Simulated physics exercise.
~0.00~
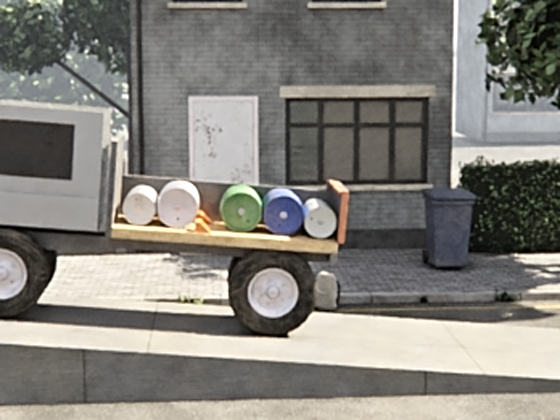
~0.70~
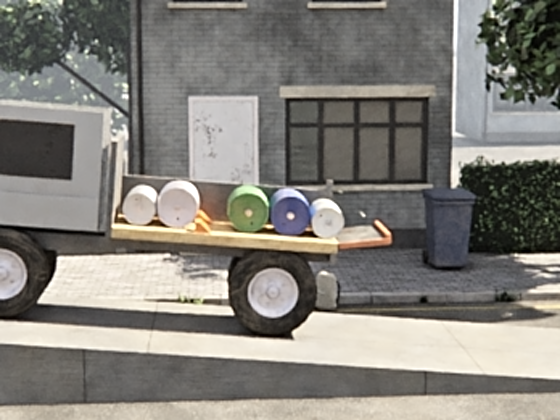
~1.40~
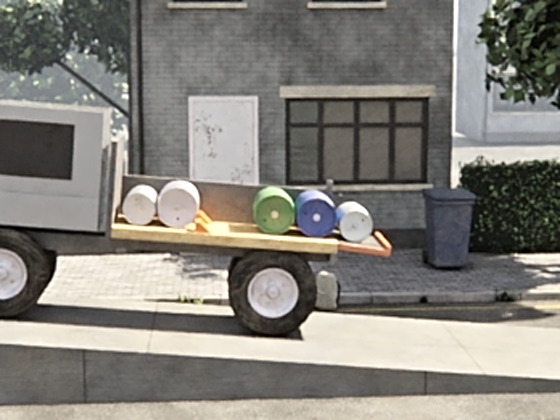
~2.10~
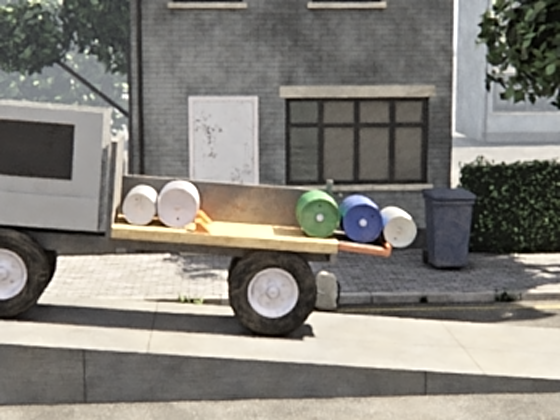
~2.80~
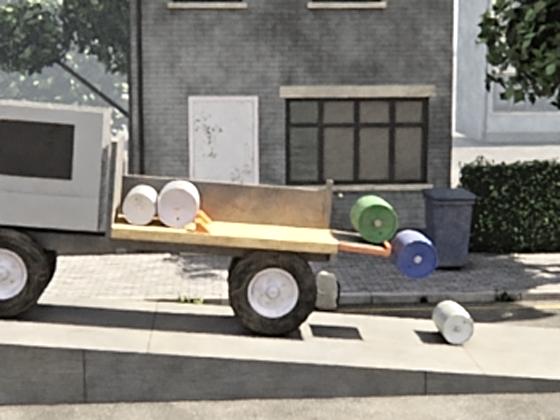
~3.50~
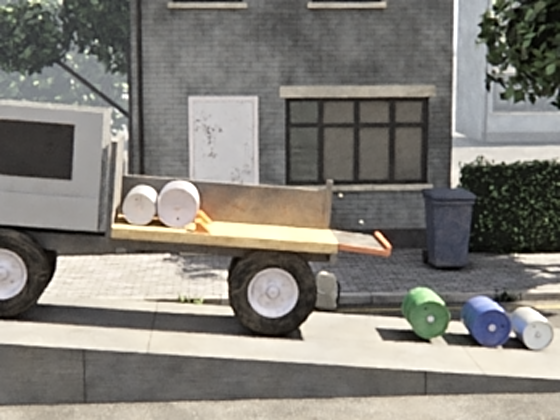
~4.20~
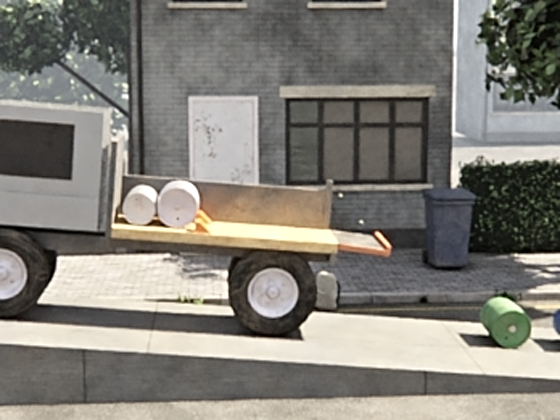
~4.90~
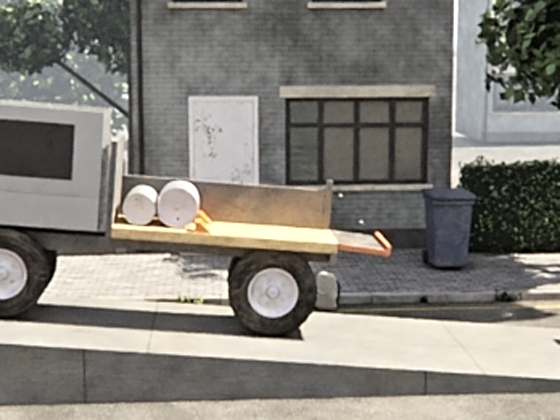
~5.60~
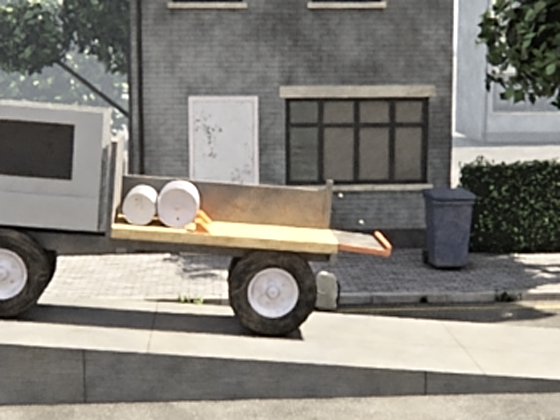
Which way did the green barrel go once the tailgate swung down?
It rolled to the right, going off the lowered tailgate and on along the ground until it was out of view.
